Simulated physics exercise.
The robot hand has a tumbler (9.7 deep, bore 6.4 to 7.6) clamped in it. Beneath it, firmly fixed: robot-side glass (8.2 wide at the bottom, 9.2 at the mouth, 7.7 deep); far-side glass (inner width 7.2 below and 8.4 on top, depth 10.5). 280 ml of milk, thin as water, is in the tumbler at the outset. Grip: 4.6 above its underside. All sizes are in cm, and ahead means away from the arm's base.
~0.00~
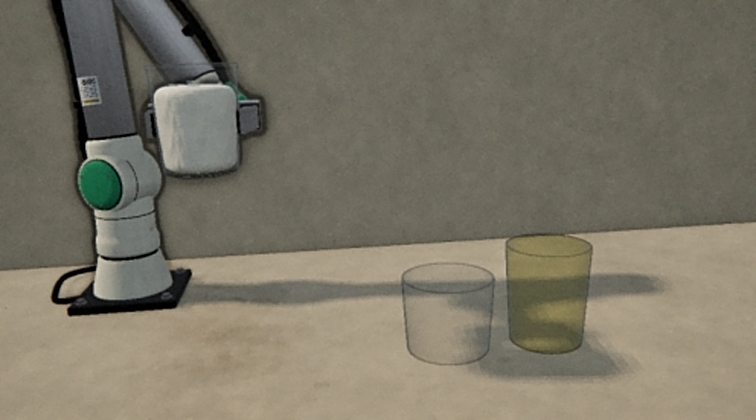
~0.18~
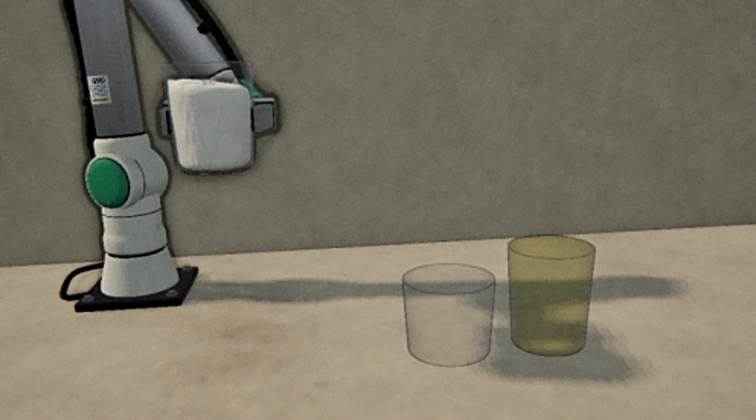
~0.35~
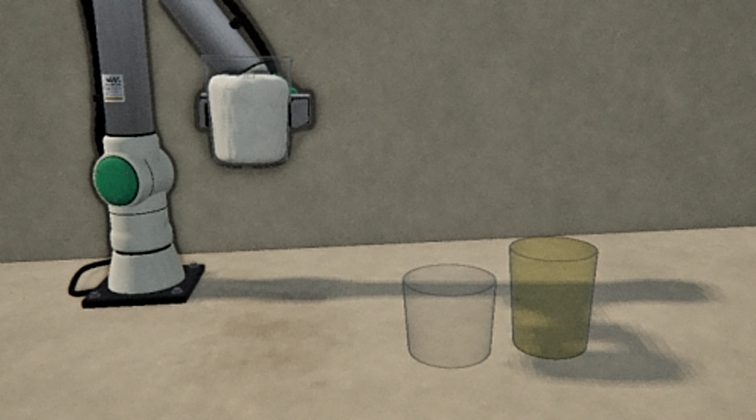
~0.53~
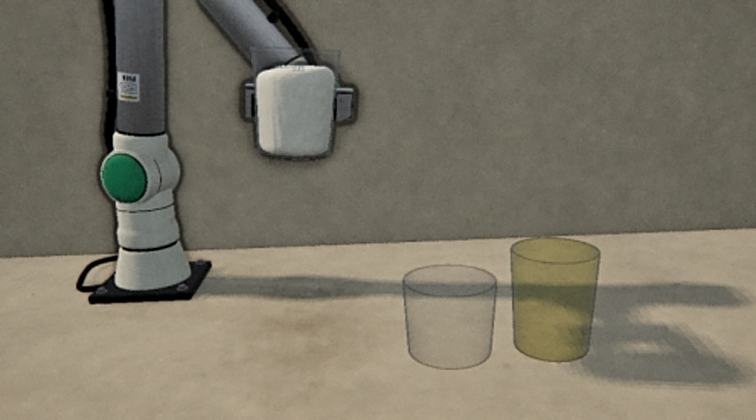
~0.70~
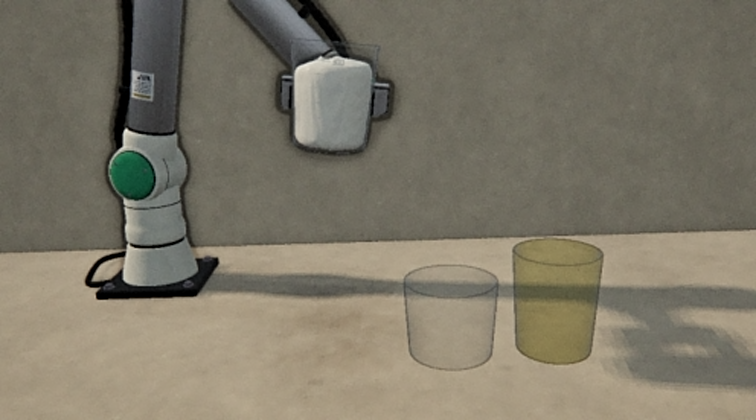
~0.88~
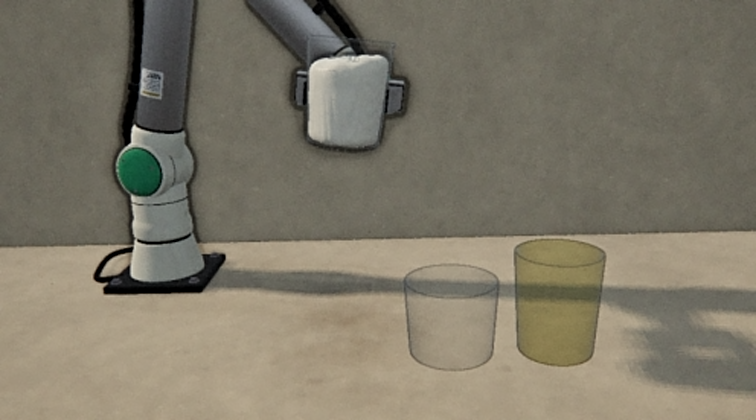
In this clip, a robot arm holding a tumbler of white liquid moves it to the right and slightly upward, gradually tilting it a little, while a clear glass and a taller yellow glass stand on the surface.
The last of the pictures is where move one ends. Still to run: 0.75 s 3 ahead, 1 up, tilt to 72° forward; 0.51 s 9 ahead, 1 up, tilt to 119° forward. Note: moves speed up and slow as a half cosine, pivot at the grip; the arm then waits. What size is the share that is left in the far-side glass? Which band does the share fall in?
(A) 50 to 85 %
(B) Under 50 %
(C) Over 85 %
Answer: A.
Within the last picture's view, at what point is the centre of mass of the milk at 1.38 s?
Near pixel (376, 93).
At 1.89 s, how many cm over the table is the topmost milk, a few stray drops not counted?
Some 28 cm.
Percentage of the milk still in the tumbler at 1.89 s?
I estimate near 50 in a hundred.
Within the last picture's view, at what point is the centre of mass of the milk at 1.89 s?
Somewhere close to (479, 181), I'd say.
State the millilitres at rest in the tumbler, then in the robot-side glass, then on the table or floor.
About 0 ml, 10 ml, 100 ml.
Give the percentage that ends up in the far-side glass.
I'd put it at close to 65 per cent.
After 1.38 s, tilted 56° forward, liquid up to 30 above the table; 275 ml in the tumbler, 5 ml in the air or running down outside.
After 1.89 s, tilted 96° forward, liquid up to 38 above the table; 145 ml in the tumbler, 65 ml in the far-side glass, 35 ml on the table or floor, 5 ml in the robot-side glass, 35 ml in the air or running down outside.
After 2.34 s, tilted 119° forward, liquid up to 45 above the table; 185 ml in the far-side glass, 80 ml on the table or floor, 10 ml in the robot-side glass, 15 ml in the air or running down outside.
After 3.14 s, tilted 119° forward, liquid up to 5 above the table; 180 ml in the far-side glass, 95 ml on the table or floor, 10 ml in the robot-side glass.
At rest, 180 ml in the far-side glass, 95 ml on the table or floor, 10 ml in the robot-side glass. That is 63 % in the far-side glass.
